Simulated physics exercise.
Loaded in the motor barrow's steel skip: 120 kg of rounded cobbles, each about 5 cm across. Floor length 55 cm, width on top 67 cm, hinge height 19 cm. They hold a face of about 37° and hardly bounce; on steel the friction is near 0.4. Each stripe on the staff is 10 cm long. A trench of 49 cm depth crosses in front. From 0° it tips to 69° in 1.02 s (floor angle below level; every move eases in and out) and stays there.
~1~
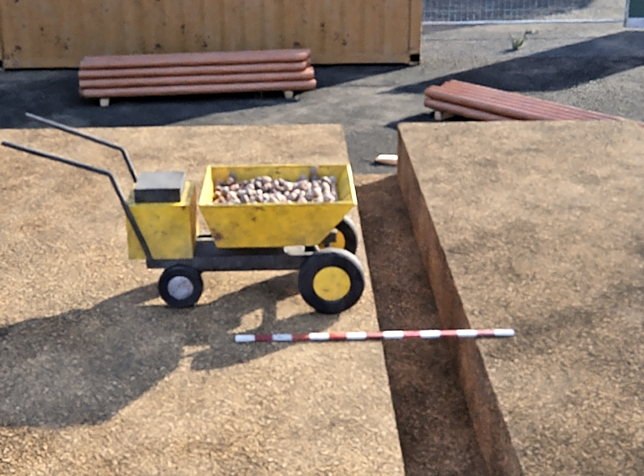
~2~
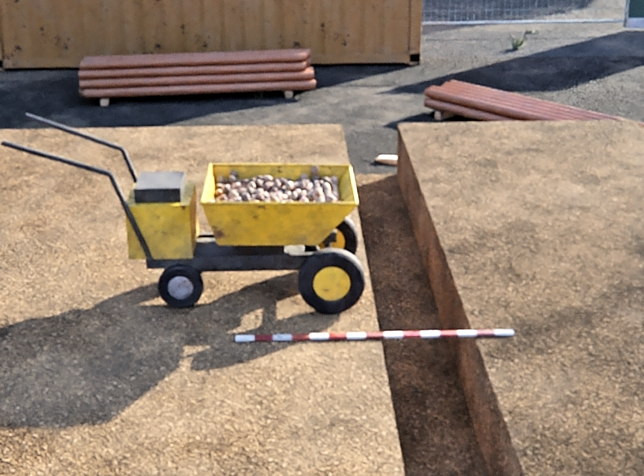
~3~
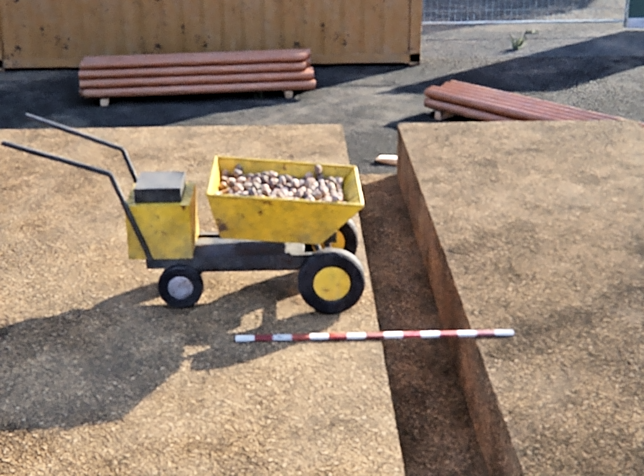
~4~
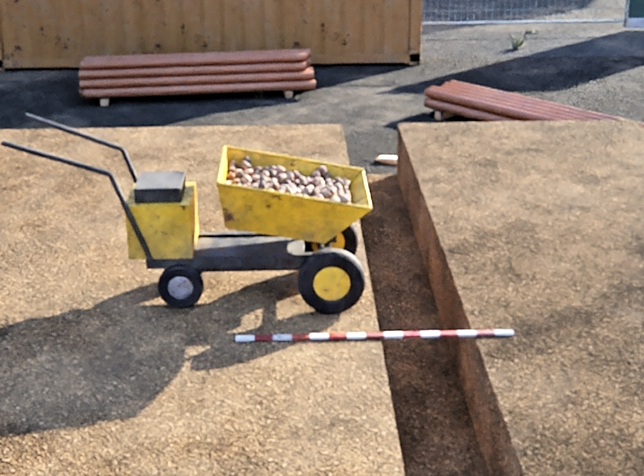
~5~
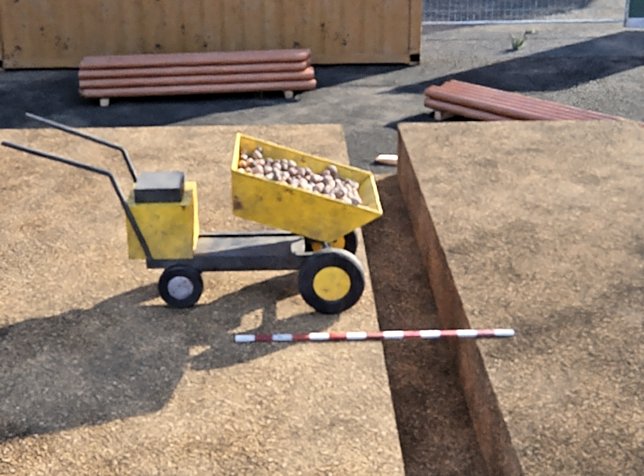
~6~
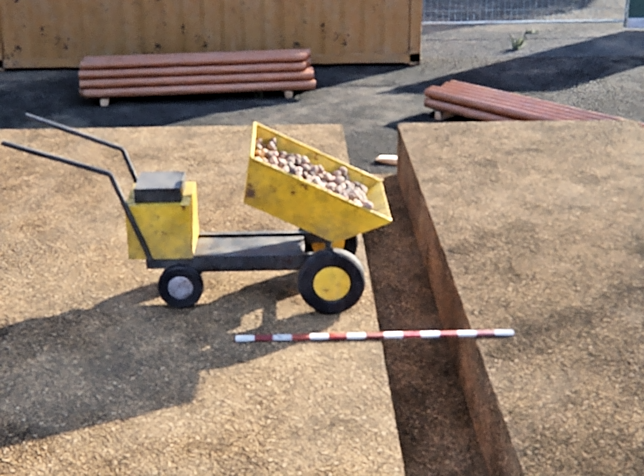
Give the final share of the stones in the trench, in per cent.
Close to 73 in a hundred.
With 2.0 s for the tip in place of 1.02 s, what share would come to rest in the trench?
Then about 85 per cent.
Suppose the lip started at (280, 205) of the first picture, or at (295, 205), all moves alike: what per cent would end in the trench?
First some 90, then 100 per cent.
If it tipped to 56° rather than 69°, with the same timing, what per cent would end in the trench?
Then about 50 per cent.
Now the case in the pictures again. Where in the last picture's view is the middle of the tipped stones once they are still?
Their middle is at about (439, 348).
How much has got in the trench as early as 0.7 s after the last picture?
Some 30 per cent.
Then, 0.3 s after the last picture the floor is at 58°, 100 % in the skip; the foremost stones are at (412, 238).
Then, 0.7 s after the last picture the floor is at 69°, 66 % in the skip, 28 % in the trench, 6 % past the trench; the foremost stones are at (478, 288).
Then, 1.0 s after the last picture the floor is at 69°, 26 % in the skip, 46 % in the trench, 28 % past the trench; the foremost stones are at (554, 285).
Then, 3.0 s after the last picture the floor is at 69°, 0 % in the skip, 73 % in the trench, 27 % past the trench; the foremost stones are at (618, 283).
